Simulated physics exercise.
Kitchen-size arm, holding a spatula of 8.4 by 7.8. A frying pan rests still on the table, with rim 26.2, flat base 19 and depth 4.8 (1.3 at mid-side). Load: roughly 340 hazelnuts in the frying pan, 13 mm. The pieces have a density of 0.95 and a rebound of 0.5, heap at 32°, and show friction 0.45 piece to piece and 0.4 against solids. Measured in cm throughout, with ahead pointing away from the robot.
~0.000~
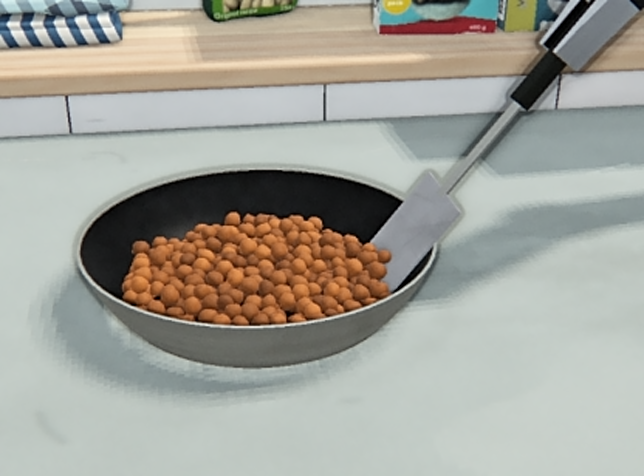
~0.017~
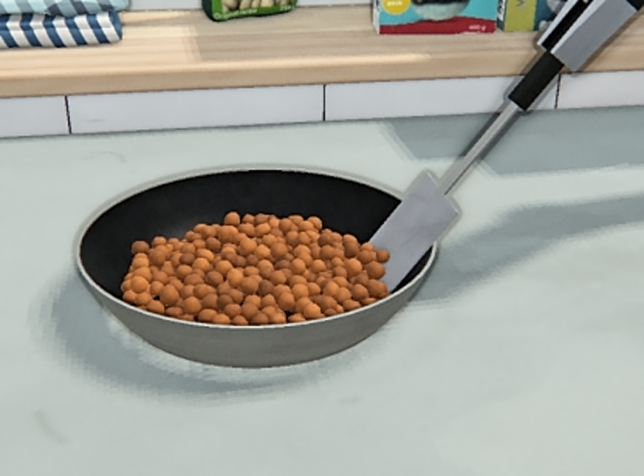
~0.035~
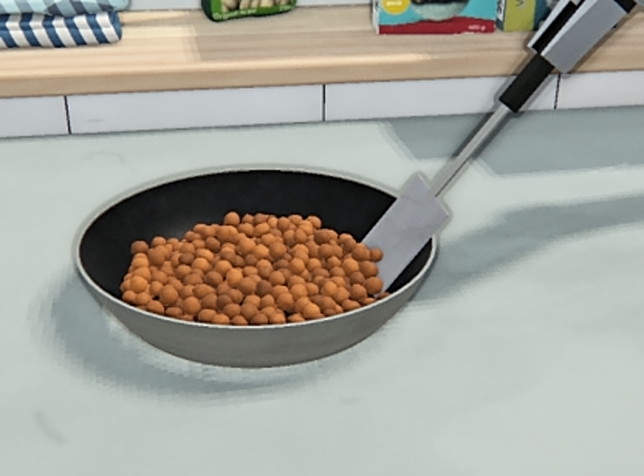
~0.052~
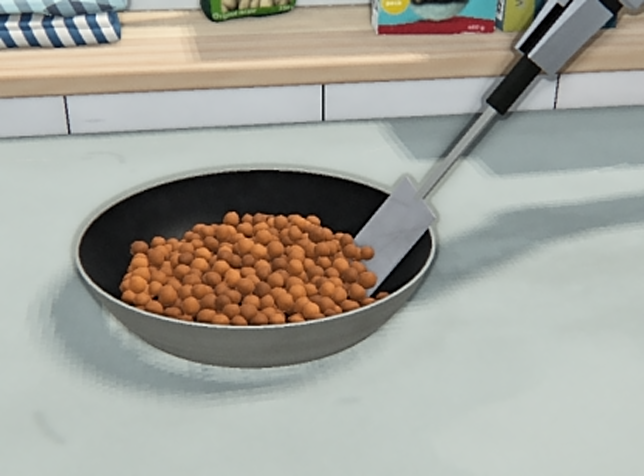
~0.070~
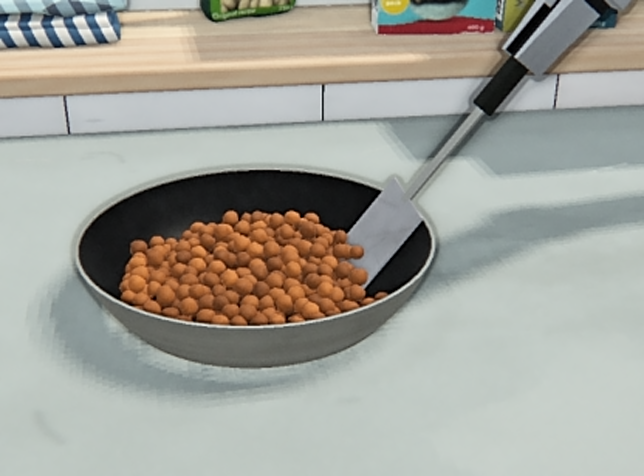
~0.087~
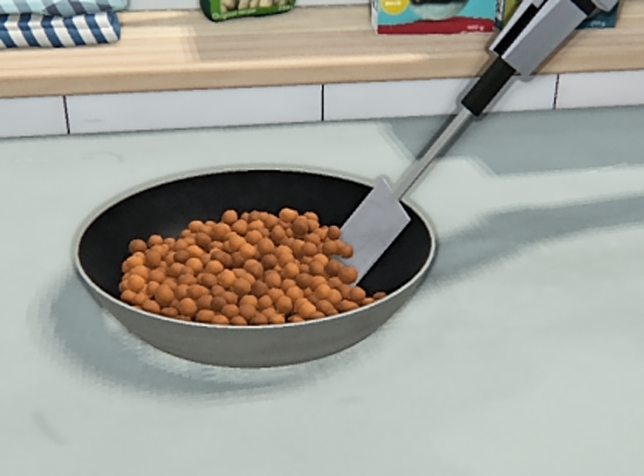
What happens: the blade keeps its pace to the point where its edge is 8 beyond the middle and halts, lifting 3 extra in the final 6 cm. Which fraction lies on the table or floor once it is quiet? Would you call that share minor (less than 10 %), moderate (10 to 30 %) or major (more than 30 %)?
I would call it minor.
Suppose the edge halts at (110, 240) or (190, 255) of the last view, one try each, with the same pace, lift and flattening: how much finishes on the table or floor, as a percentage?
Try 1: Approx. 20 %; try 2: Approx. 0 %.
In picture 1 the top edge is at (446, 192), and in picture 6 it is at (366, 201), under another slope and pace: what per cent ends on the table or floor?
Around 15 per cent finishes on the table or floor.
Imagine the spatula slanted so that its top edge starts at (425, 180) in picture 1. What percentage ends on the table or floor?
Roughly 5 percent ends on the table or floor.
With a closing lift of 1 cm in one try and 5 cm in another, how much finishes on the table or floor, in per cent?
0 and 5 per cent.
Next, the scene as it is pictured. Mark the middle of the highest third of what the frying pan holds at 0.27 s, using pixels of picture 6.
Centre: Roughly (188, 256) in the last picture.
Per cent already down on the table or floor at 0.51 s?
It works out to about 5 in a hundred.
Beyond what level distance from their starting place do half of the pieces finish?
Near 3 cm, measured level.
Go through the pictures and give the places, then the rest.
In the first frame, the spatula top edge at (444, 191), sloping 52°; upper third of the load around (268, 266), from x 130 to 385, top at y 220; 336 in the frying pan.
In the second frame, the spatula top edge at (442, 192), sloping 52°; upper third of the load around (268, 267), from x 130 to 385, top at y 220.
In the third frame, the spatula top edge at (433, 194), sloping 52°; upper third of the load around (271, 264), from x 130 to 385, top at y 220.
In the fourth frame, the spatula top edge at (421, 196), sloping 52°; upper third of the load around (273, 260), from x 130 to 385, top at y 220.
In the fifth frame, the spatula top edge at (408, 197), sloping 52°; upper third of the load around (272, 260), from x 130 to 380, top at y 220.
In the sixth frame, the spatula top edge at (396, 198), sloping 52°; upper third of the load around (269, 261), from x 130 to 380, top at y 215; 336 in the frying pan.
After 0.18 s, sloping 52°, highest piece 5 above the table; 336 in the frying pan.
After 0.27 s, sloping 52°, highest piece 6 above the table; 336 in the frying pan.
After 0.51 s, sloping 52°, highest piece 6 above the table; 321 in the frying pan, 14 on the table or floor, 1 on the blade or in flight.
After 1.56 s, sloping 52°, highest piece 5 above the table; 319 in the frying pan, 17 on the table or floor.
In the end, 319 in the frying pan, 17 on the table or floor. That is 5 % on the table or floor.
